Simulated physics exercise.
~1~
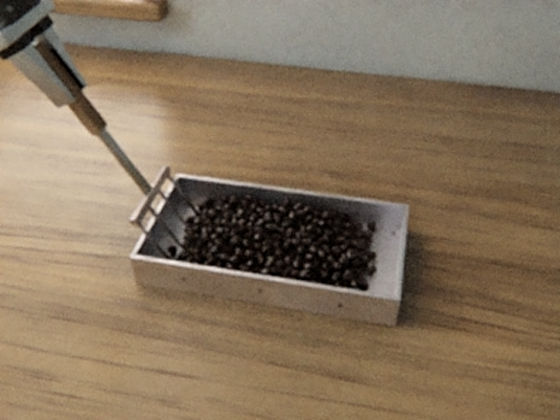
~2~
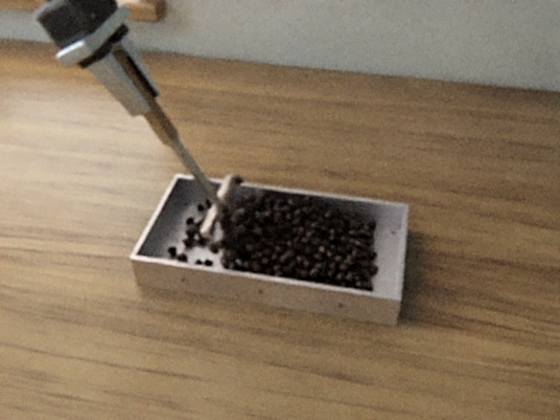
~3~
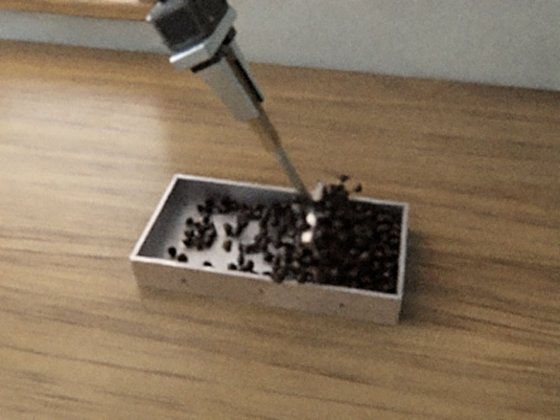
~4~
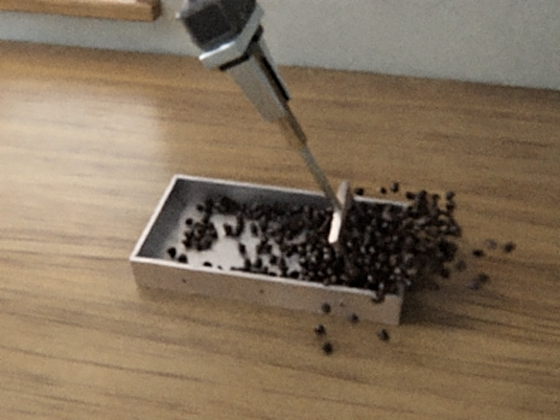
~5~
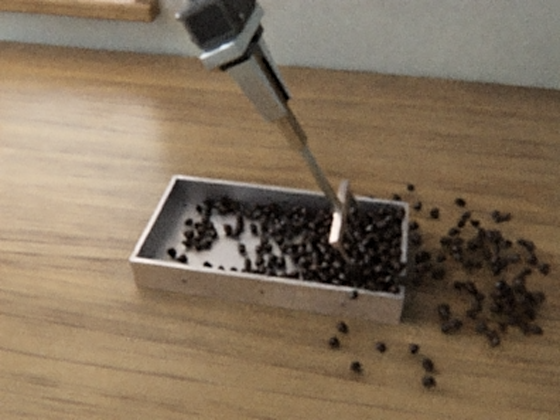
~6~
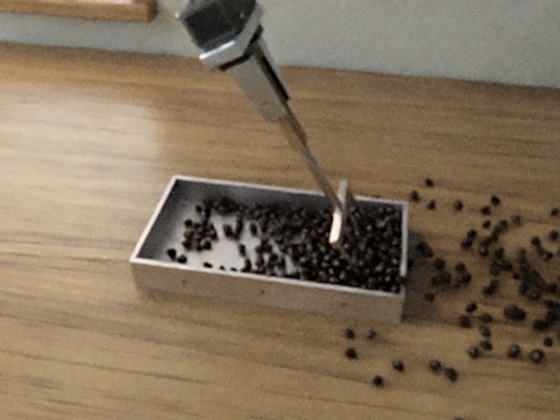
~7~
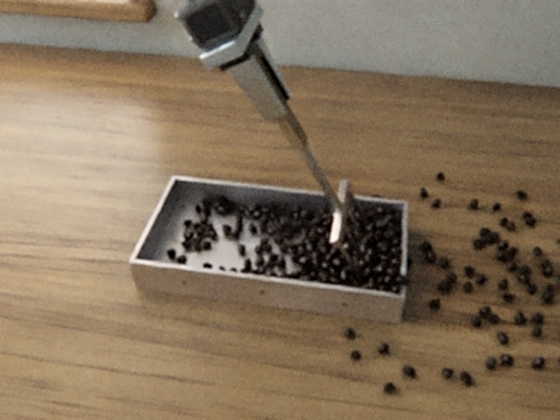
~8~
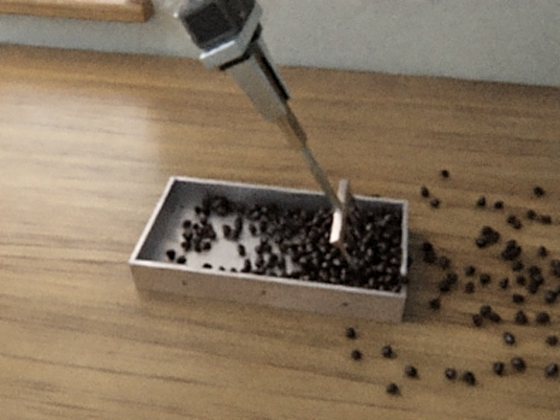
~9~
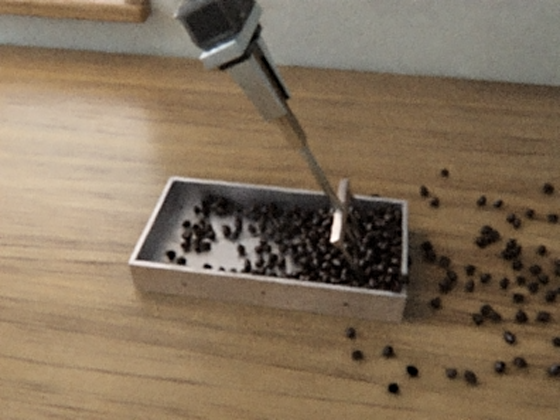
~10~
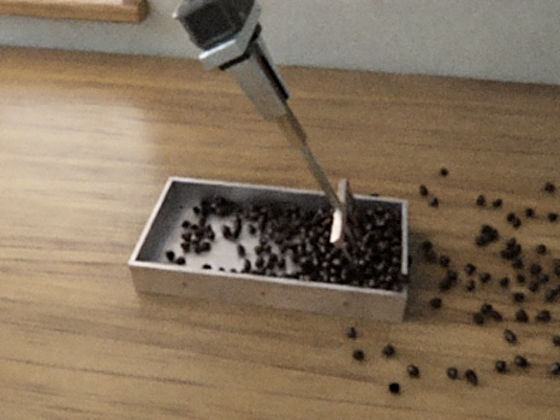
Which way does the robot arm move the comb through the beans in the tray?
It moves the comb to the right, from the left end of the tray toward the right end, where it stops.
Dark beans spilling over the right end of a tray and scattering across a wooden table as a robot arm drags a comb through.
